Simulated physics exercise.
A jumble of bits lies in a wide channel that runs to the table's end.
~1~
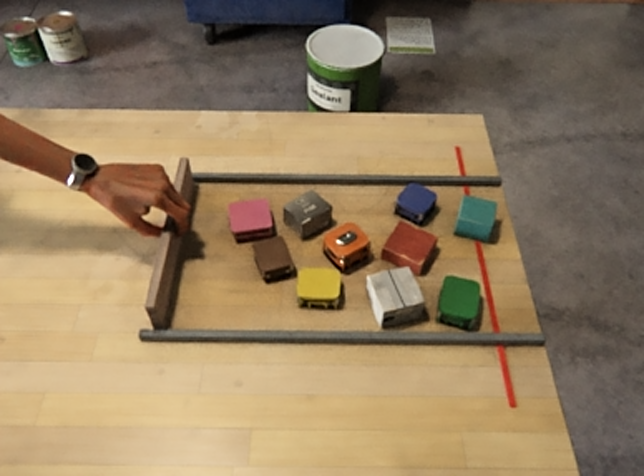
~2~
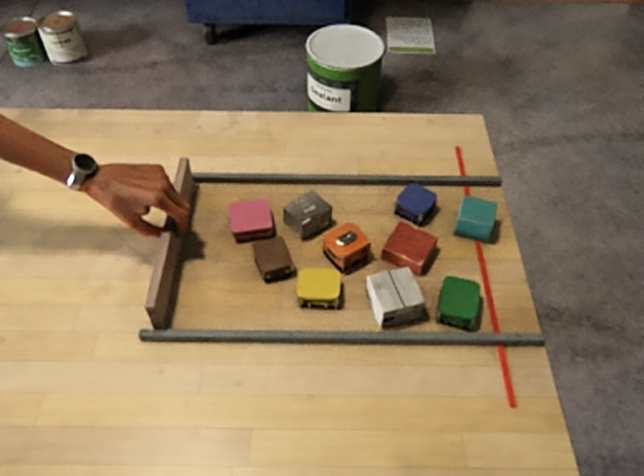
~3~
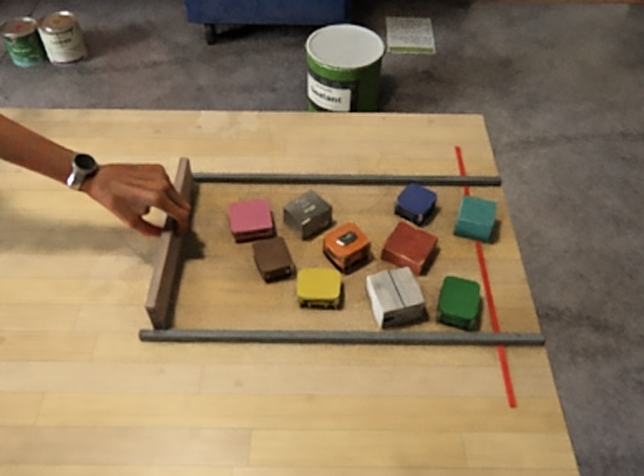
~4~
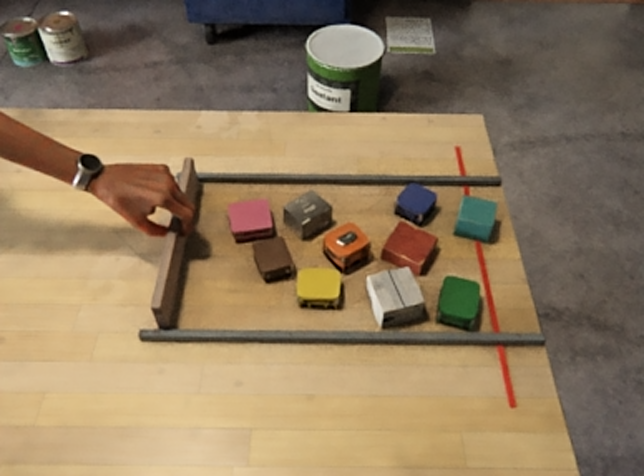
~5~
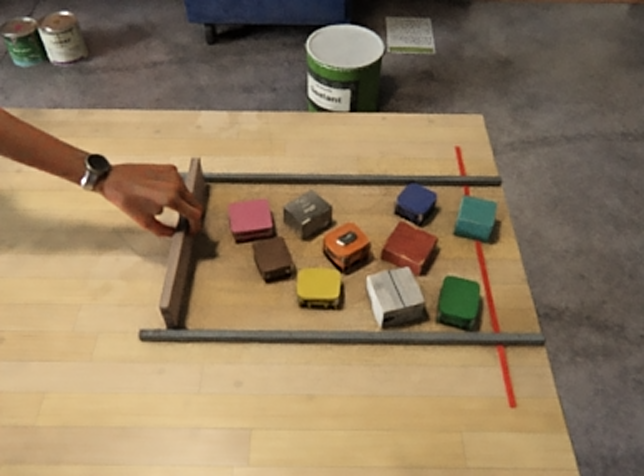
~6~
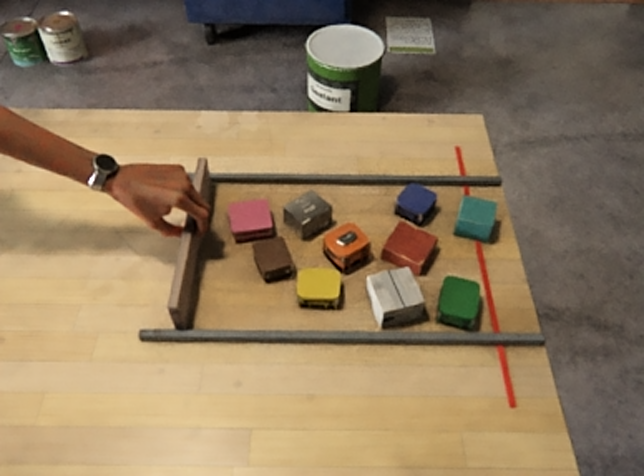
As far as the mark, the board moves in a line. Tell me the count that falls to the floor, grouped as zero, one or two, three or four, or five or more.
The count is five or more.
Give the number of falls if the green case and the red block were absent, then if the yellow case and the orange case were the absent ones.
4, then 4.
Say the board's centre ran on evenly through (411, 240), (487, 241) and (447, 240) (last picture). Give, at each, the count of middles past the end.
Past the end: 0, 6 and 3.
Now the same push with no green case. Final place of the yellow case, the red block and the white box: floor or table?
The yellow case remains - the red block ends up below - the white box ends up below.
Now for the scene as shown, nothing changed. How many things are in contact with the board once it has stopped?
My count gives 4.
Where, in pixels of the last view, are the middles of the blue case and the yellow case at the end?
The blue case at (490, 195), the yellow case at (513, 311).
Soon after, none off yet; turquoise block at rest near (475, 219); green case at rest near (458, 303); blue case at rest near (416, 205).
In the end, the number that fall off is five or more; gone, grey box, orange case, white box, red block, green case and turquoise block.
